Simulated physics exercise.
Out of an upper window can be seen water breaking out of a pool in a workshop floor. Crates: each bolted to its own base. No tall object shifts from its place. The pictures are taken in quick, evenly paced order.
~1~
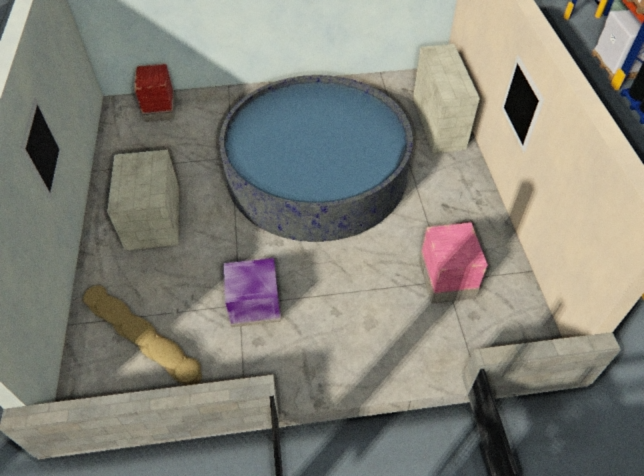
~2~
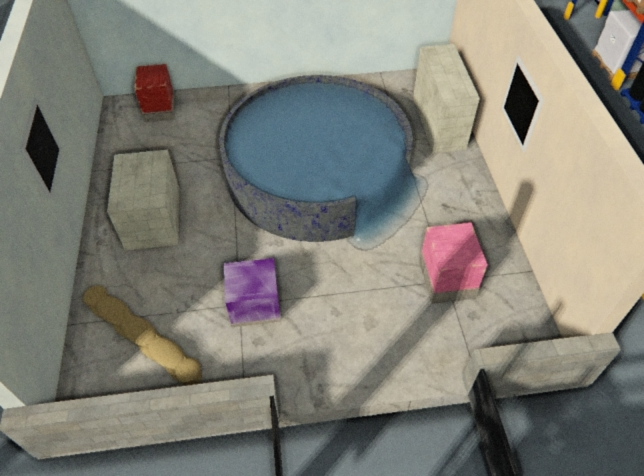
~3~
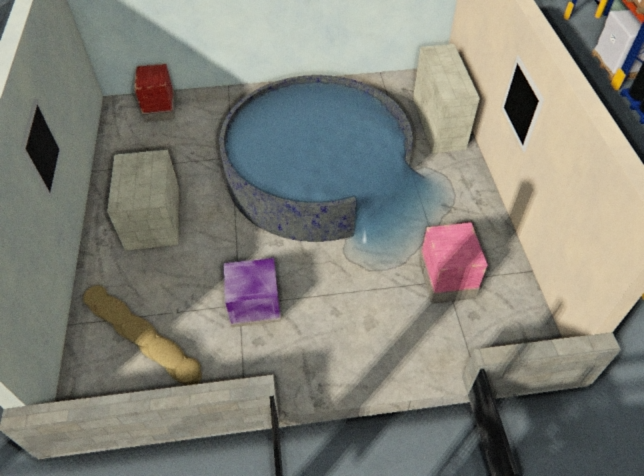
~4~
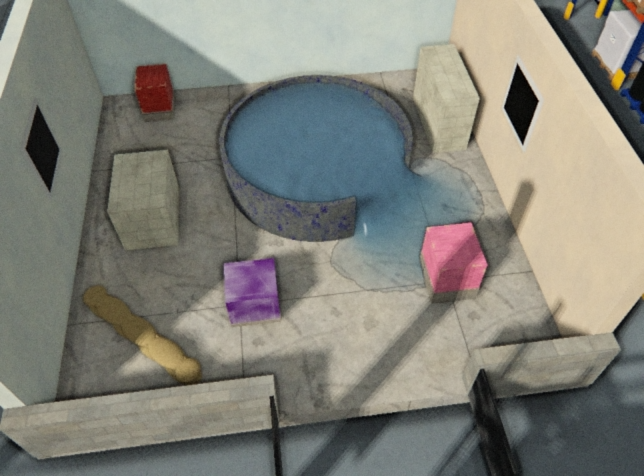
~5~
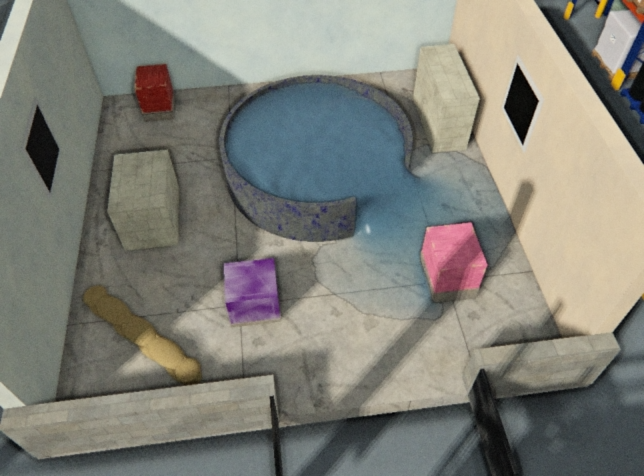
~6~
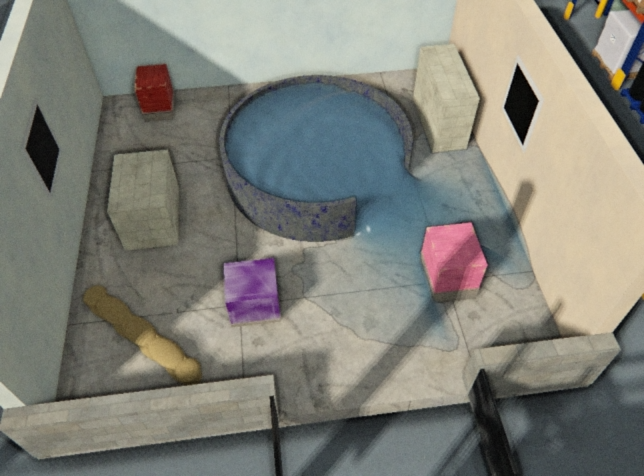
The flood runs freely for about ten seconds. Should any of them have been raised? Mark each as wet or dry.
Pink crate: Wet; red crate: Dry; purple crate: Wet.
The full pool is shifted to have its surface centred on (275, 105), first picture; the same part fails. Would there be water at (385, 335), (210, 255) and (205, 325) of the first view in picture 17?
As listed: Awash, free of water, free of water.
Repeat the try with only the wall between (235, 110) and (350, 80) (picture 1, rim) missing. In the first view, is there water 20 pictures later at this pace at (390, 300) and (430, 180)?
Going in the order you asked, the first is never reached and the second is drenched.
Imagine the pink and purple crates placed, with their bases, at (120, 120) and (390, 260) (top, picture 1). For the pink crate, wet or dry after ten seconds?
Result for pink: Untouched.
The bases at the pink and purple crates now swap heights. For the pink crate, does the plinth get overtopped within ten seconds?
Well, the pink one is inundated then.
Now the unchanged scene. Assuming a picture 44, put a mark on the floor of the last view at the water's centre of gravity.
Point: (361, 214).
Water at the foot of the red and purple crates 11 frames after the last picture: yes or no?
At red: Stays dry; at purple: Gets wet.
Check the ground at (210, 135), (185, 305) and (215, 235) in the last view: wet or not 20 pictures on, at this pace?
Point one left clear, point two left clear, point three left clear.
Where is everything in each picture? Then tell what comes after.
Still water in the pool at (316, 138), in the first frame.
Water pours out at (390, 200) and has run to (411, 176), in the second frame.
Water pours out at (389, 201) and has run to (441, 178), in the third frame.
The front is at (462, 176), out from the gap at (389, 202), in the fourth frame.
The front is at (437, 313), out from the gap at (389, 203), in the fifth frame.
The front is at (450, 343), out from the gap at (389, 202), in the sixth frame.
A moment on, water covers 25 % of the floor; the pink crate water round its plinth, the red crate not reached, the purple crate water round its plinth.
Next, water covers 30 % of the floor; the pink crate water round its plinth, the red crate not reached, the purple crate water round its plinth.
Then, water covers 40 % of the floor; the pink crate water round its plinth, the red crate not reached, the purple crate water round its plinth.
Later, water covers 80 % of the floor; the pink crate water round its plinth, the red crate water round its plinth, the purple crate water round its plinth.
In the end, water covers 100 % of the floor; the pink crate was topped, the red crate stayed above the water, the purple crate was topped.
